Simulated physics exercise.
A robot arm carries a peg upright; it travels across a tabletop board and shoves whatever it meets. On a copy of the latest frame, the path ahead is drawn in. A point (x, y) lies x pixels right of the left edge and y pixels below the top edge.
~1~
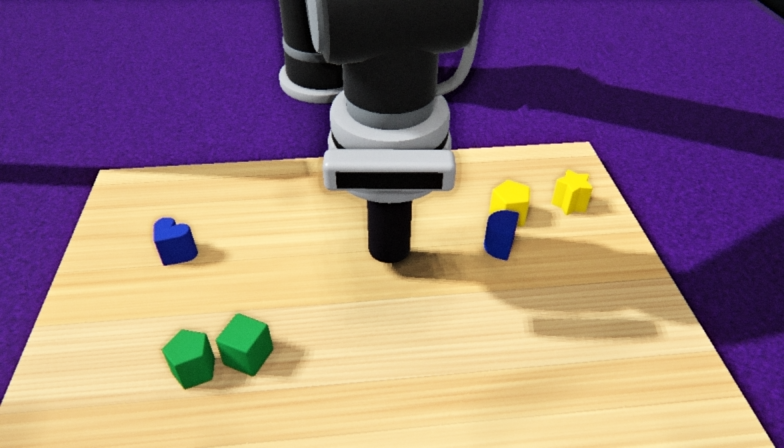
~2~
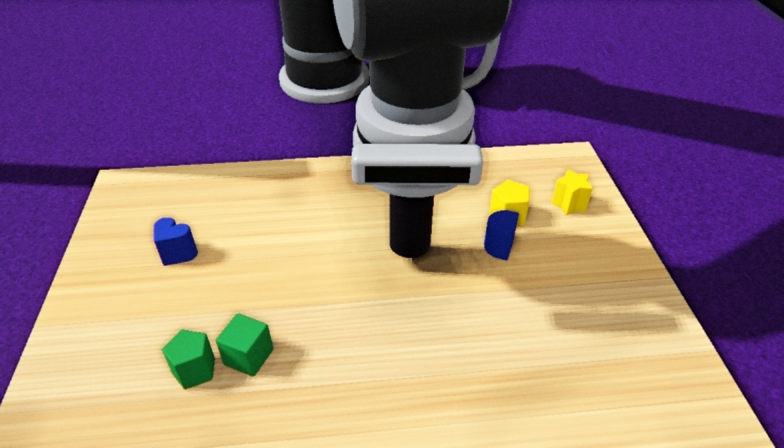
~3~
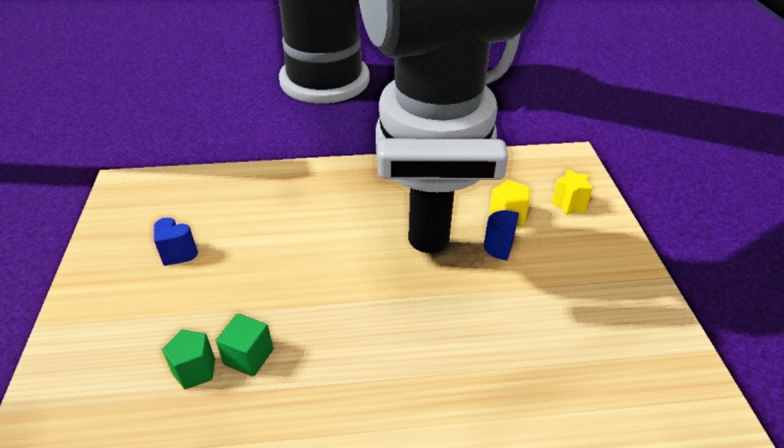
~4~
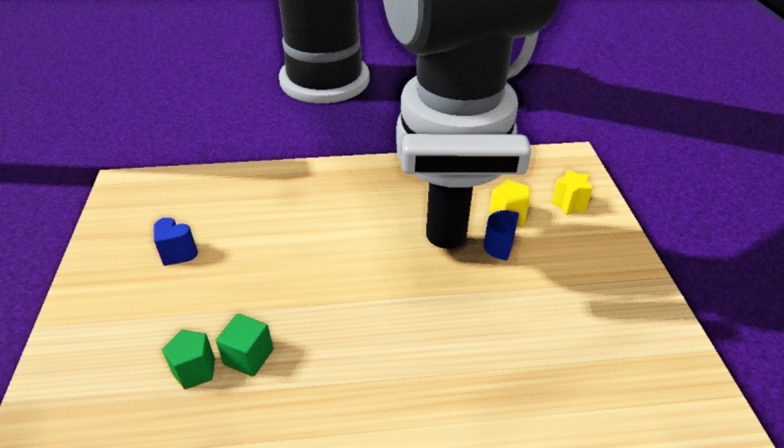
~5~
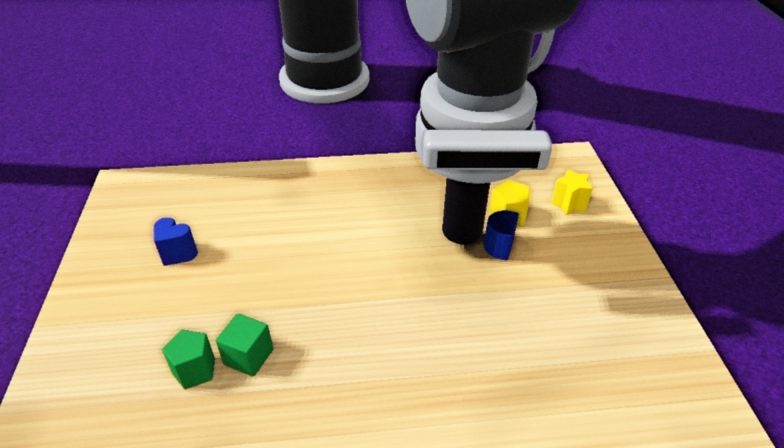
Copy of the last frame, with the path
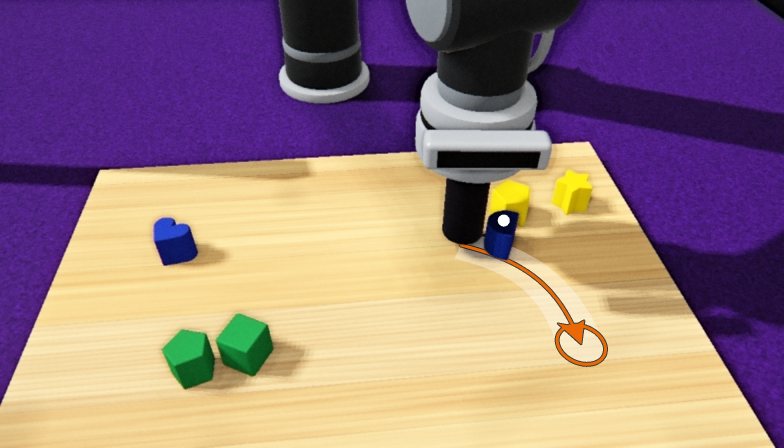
On a wooden board over purple carpet, a robot arm's black peg slides right toward still blue and yellow blocks.
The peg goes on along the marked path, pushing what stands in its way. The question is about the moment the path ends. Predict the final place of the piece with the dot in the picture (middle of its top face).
Its top middle is near (547, 224).
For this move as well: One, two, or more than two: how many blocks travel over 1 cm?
My answer is one.
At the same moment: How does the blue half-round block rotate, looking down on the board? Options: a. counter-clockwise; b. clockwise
My answer is option a.
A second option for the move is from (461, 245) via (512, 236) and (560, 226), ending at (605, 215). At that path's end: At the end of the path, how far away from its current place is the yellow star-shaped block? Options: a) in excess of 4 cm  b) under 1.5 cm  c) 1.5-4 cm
My answer is option c.
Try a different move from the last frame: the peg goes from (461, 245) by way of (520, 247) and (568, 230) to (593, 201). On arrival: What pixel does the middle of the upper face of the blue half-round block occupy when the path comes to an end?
Somewhere near (619, 212).
The drawn path runs from (461, 245) over (512, 263) and (555, 297) to (581, 344); the dot is on the blue half-round block.
The first path, step by step. One third of the way, peg at (515, 249); blue half-round block at (545, 223), turned 75° anticlockwise.
Two thirds of the way, peg at (560, 284); blue half-round block at (547, 224), turned 80° anticlockwise.
At the end, peg at (586, 331); blue half-round block at (547, 224), turned 80° anticlockwise; yellow pentagon not moved.
